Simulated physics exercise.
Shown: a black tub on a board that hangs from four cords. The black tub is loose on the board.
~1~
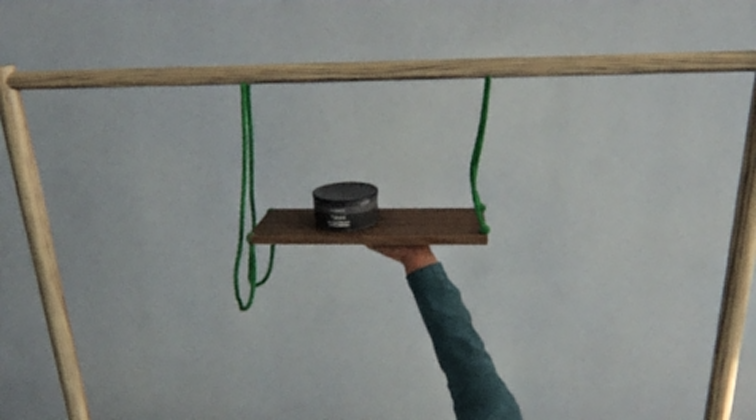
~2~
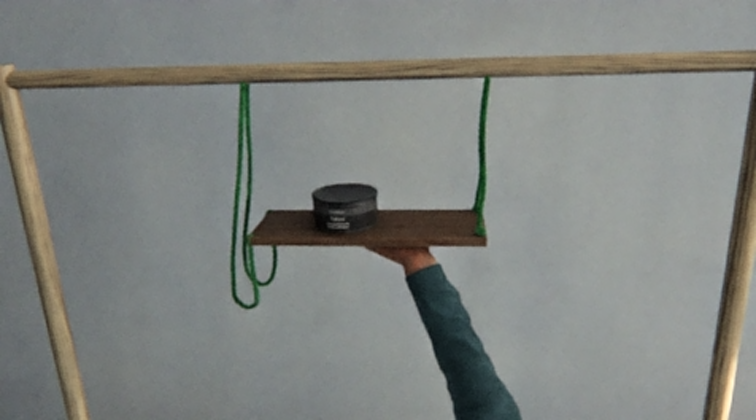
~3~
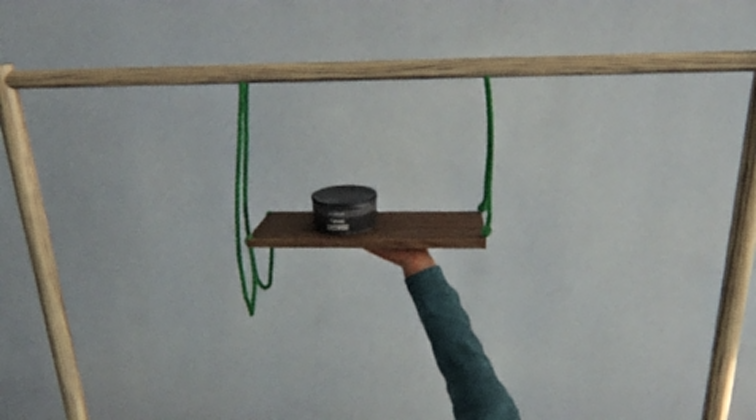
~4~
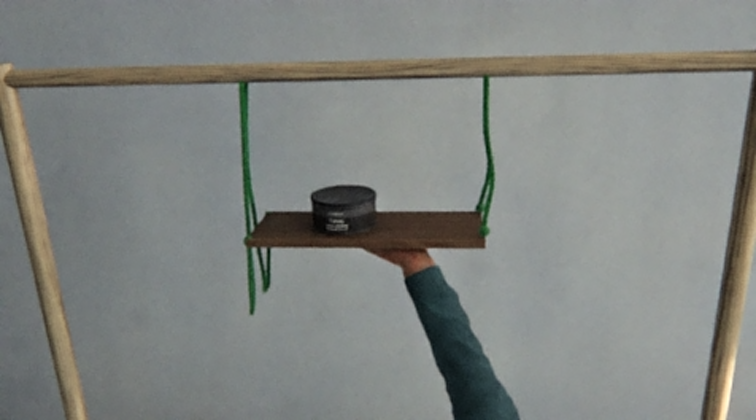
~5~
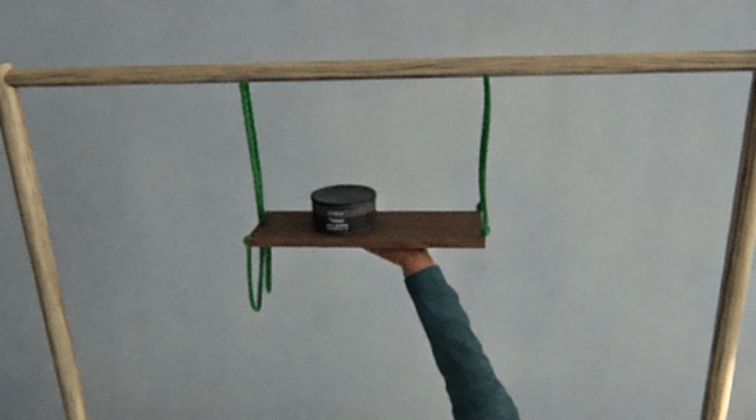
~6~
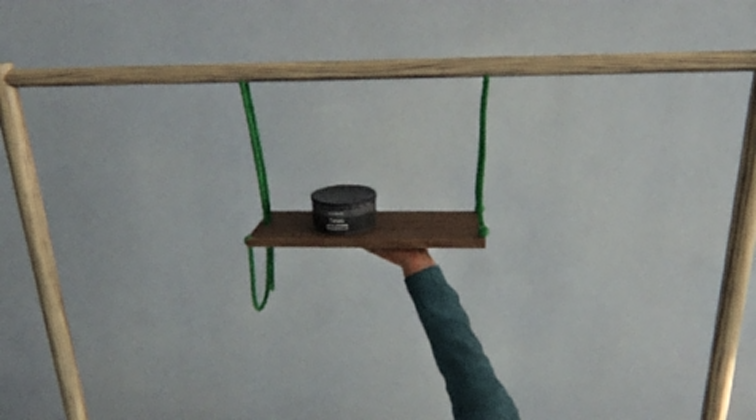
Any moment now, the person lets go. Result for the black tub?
Left end drop.
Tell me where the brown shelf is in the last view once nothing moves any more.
It stops near (395, 303) in the last view.
Then, 0.74 s on from there, board tipped 45° down to the left; tub on the floor.
Then, 1.38 s on from there, board tipped 48° down to the left; tub on the floor.
In the end, board tipped 51° down to the left; tub on the floor. The black tub slides off to the left.
